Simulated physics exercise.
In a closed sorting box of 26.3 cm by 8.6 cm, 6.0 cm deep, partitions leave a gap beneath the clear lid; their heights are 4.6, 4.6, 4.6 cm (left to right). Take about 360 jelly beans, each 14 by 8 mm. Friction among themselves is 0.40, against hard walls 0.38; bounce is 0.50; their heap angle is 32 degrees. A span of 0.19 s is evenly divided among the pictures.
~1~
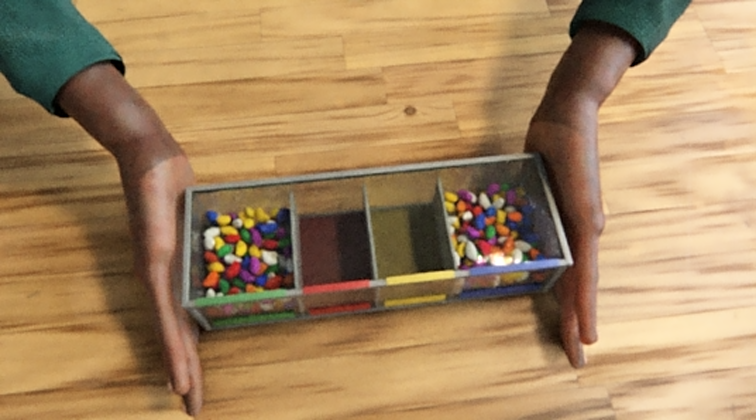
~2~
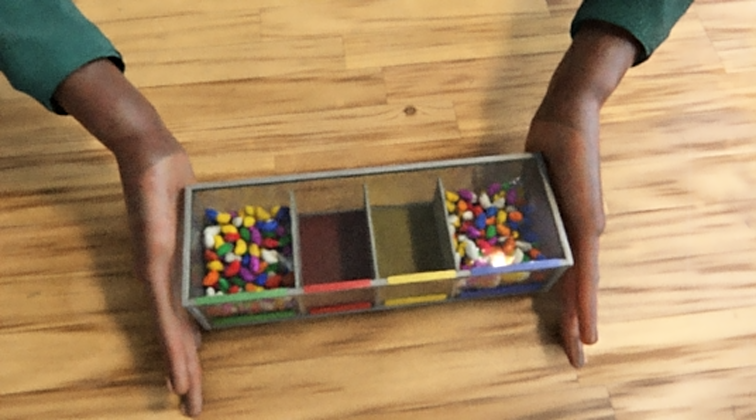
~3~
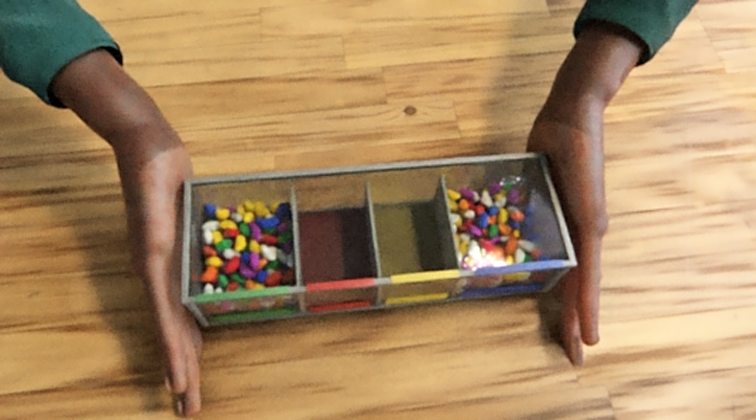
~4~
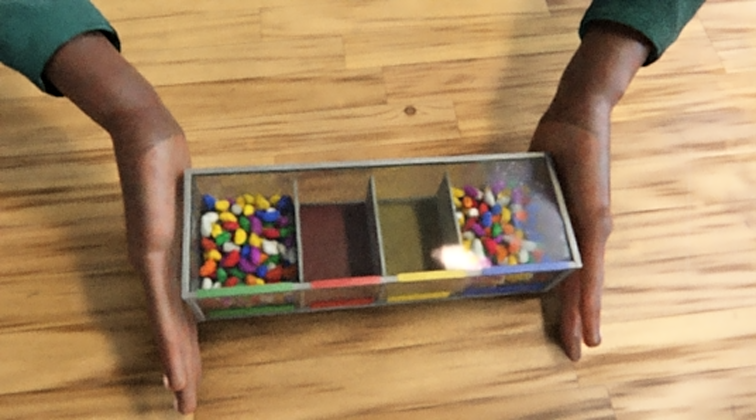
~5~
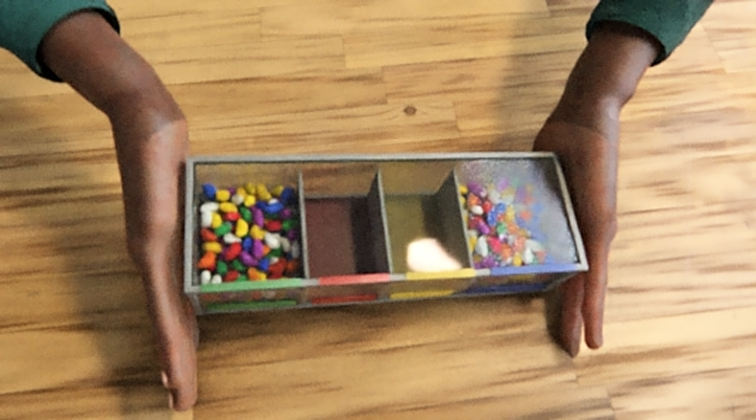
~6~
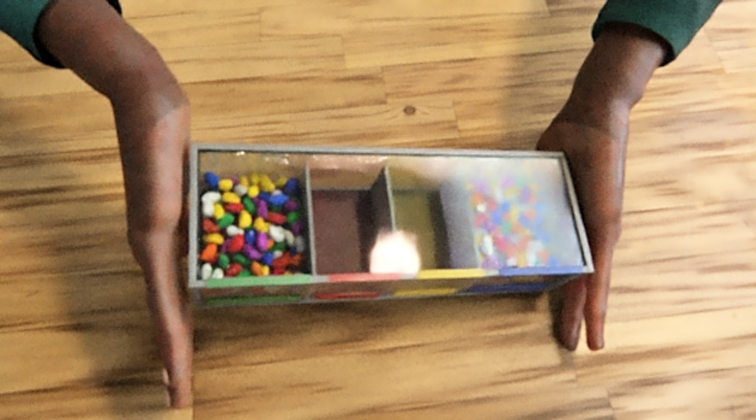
At the start, two hands hold a clear-lidded box with four compartments, colourful beans filling the leftmost and rightmost while the middle two sit empty. The hands gradually tilt the box slightly, and a bright reflection slides leftward across the lid as haze clouds the right side; the beans stay in their end compartments.
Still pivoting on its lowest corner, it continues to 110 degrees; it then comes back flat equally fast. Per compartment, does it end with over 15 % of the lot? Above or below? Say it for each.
Red: Below, blue: Above, green: Above, yellow: Below.
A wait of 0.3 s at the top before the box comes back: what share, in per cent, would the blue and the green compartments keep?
That would leave blue with 50 percent and green with 45 percent.
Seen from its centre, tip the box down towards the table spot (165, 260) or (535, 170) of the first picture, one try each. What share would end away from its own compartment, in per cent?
10 and 10 %.
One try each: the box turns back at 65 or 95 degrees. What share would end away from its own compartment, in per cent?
Some 5 and 5 per cent.
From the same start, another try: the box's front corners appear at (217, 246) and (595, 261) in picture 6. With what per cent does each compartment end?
Red = 0 %, blue = 50 %, green = 45 %, yellow = 0 %.
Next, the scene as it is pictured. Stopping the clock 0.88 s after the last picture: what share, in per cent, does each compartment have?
You'd find red at 0, blue at 50, green at 50 and yellow at 0 per cent.
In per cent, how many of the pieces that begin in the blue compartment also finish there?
I'd estimate about 100 %.
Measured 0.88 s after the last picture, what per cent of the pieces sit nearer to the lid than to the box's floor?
Around 50 in a hundred, give or take.
Then, 0.88 s after the last picture, tilt 110 degrees; blue 50 %, green 50 %.
Then, 1.47 s after the last picture, tilt 50 degrees; blue 50 %, green 45 %.
Then, 2.11 s after the last picture, tilt 0 degrees; blue 50 %, green 45 %.
In the end, red 0 %, blue 50 %, green 45 %, yellow 0 %.
